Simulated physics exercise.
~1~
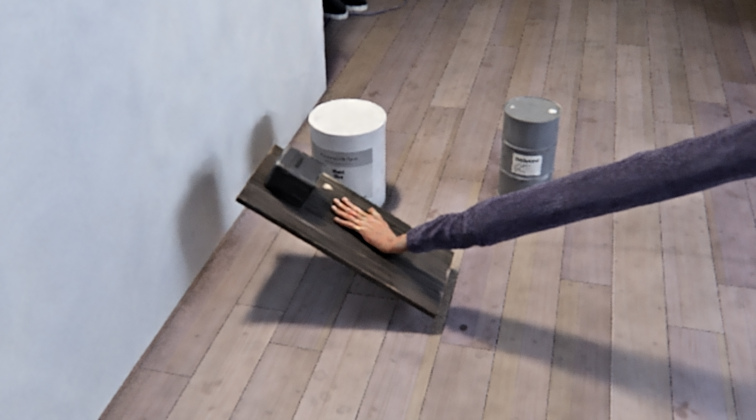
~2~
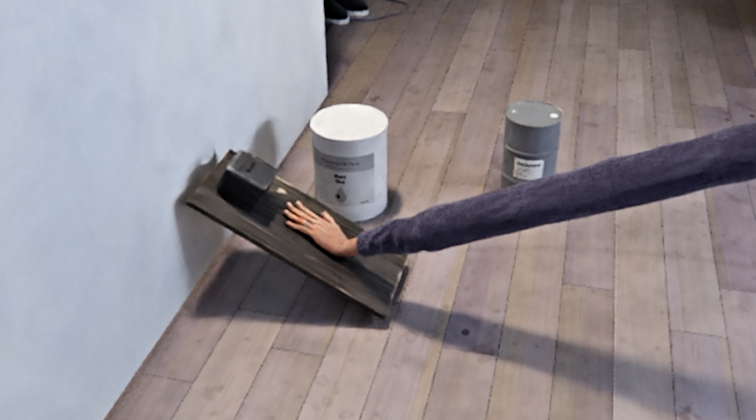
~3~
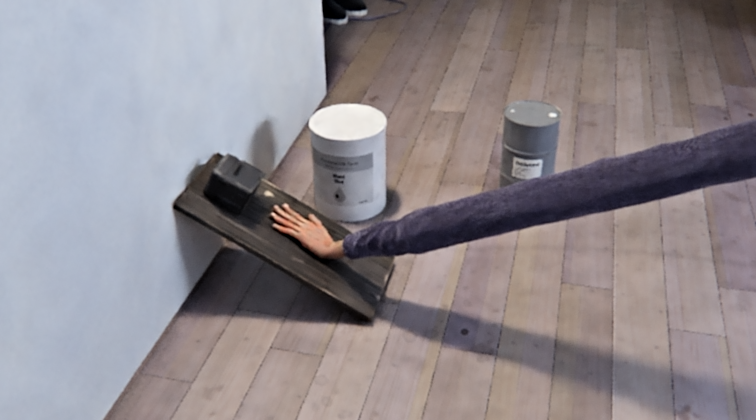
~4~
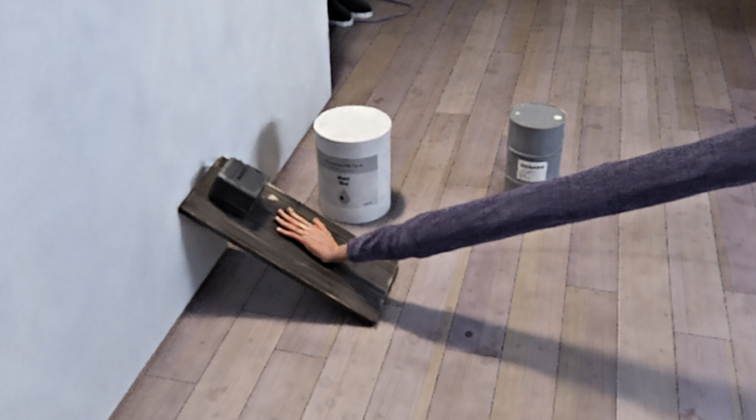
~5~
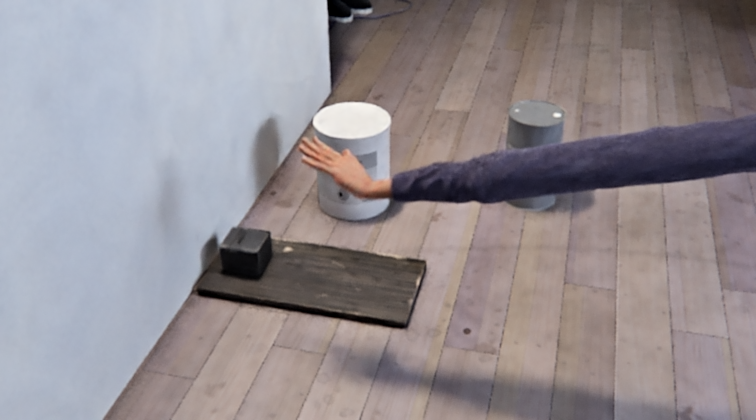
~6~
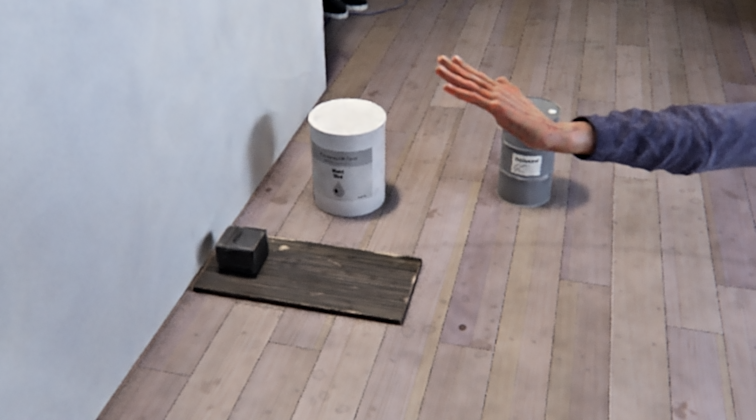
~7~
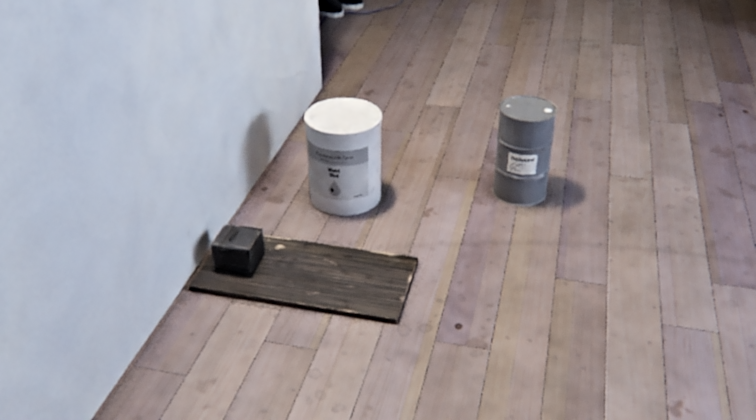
The video shows a hand pushing a tilted black board with a small dark block on it leftward against a pale wall, near a white pail and grey canister; once released, the board drops flat and stays on the wooden floor as the arm withdraws.
